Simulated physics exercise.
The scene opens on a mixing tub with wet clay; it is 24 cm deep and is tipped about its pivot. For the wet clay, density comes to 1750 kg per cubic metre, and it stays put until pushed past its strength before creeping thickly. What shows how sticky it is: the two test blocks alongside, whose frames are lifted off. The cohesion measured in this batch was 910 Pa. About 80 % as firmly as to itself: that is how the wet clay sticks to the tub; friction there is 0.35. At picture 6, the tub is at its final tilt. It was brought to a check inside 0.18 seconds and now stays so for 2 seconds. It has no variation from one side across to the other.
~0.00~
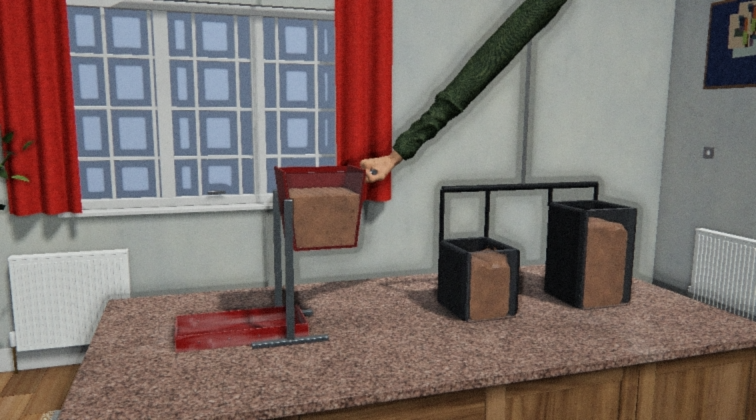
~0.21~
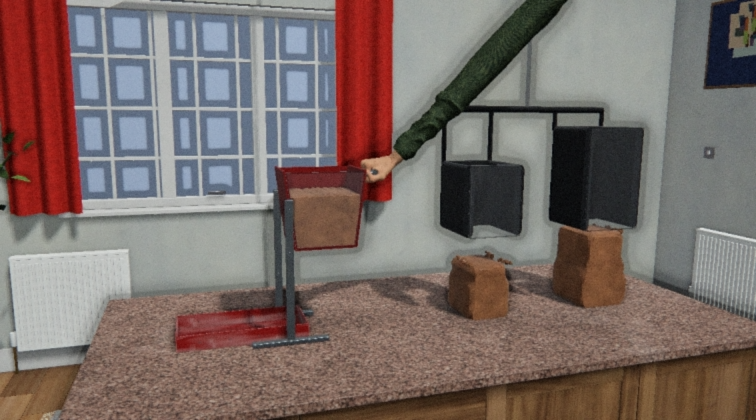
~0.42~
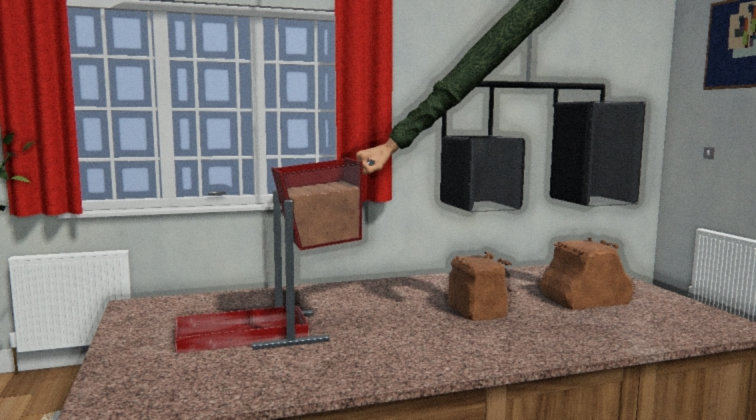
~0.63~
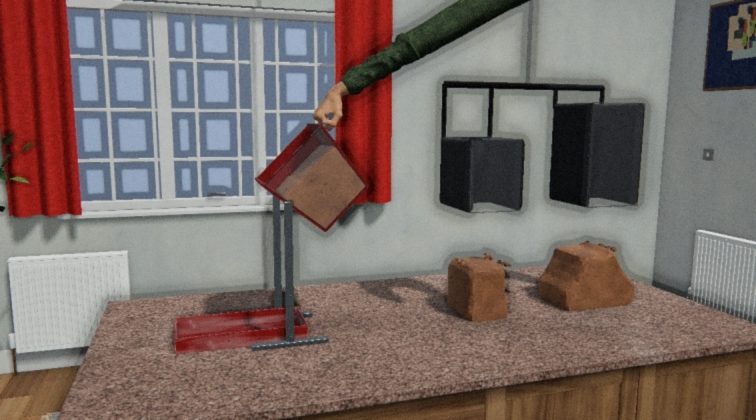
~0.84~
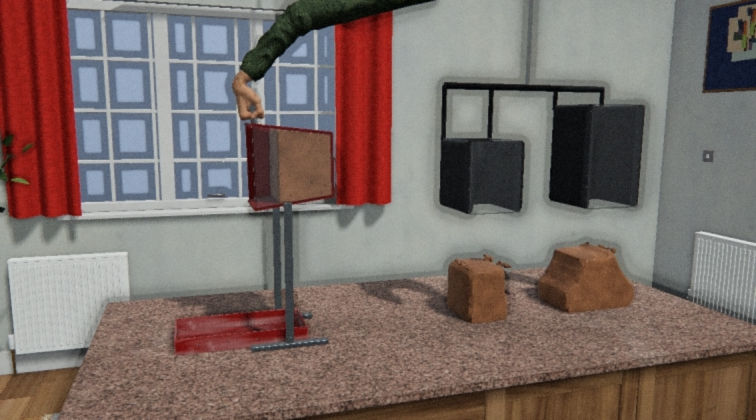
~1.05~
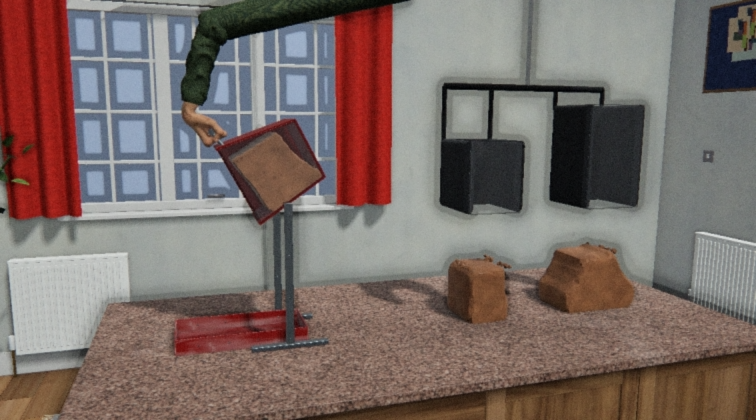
An arm in a green sleeve reaches from the upper right over a speckled brown counter, seen from the front and slightly above in a red-curtained room. Its hand grips a translucent red tub of brown clay on a grey stand at left, with two clay-filled black boxes at right. The boxes rise, the taller right block slumps wider, and the hand swings the tub counterclockwise past sideways, clay inside, the camera still.
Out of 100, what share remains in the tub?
6 out of 100.
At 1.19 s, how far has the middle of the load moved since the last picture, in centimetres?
About 10 cm.
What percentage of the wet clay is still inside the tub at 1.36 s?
Near 9 %.
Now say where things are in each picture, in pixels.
In the first picture, handle-side rim at (363, 171), tilt 0 degrees; highest point of the wet clay at (328, 195); test blocks 20 cm, 31 cm high (left to right).
In the second picture, handle-side rim at (364, 171), tilt 0 degrees; highest point of the wet clay at (328, 195); test blocks 20 cm, 28 cm high (left to right).
In the third picture, handle-side rim at (360, 163), tilt 6 degrees; highest point of the wet clay at (354, 188); test blocks 20 cm, 22 cm high (left to right).
In the fourth picture, handle-side rim at (320, 126), tilt 45 degrees; highest point of the wet clay at (334, 149); test blocks 20 cm, 21 cm high (left to right).
In the fifth picture, handle-side rim at (251, 127), tilt 91 degrees; highest point of the wet clay at (284, 131); test blocks 20 cm, 21 cm high (left to right).
In the sixth picture, handle-side rim at (218, 151), tilt 118 degrees; highest point of the wet clay at (275, 134); test blocks 20 cm, 21 cm high (left to right).
By 1.19 s, the tub is at 118 degrees and holds 64 %.
By 1.36 s, the tub is at 118 degrees and holds 9 %.
By 1.53 s, the tub is at 118 degrees and holds 6 %.
By 1.70 s, the tub is at 118 degrees and holds 6 %.
By 3.05 s, at the end, the tub is at 118 degrees and holds 6 %.
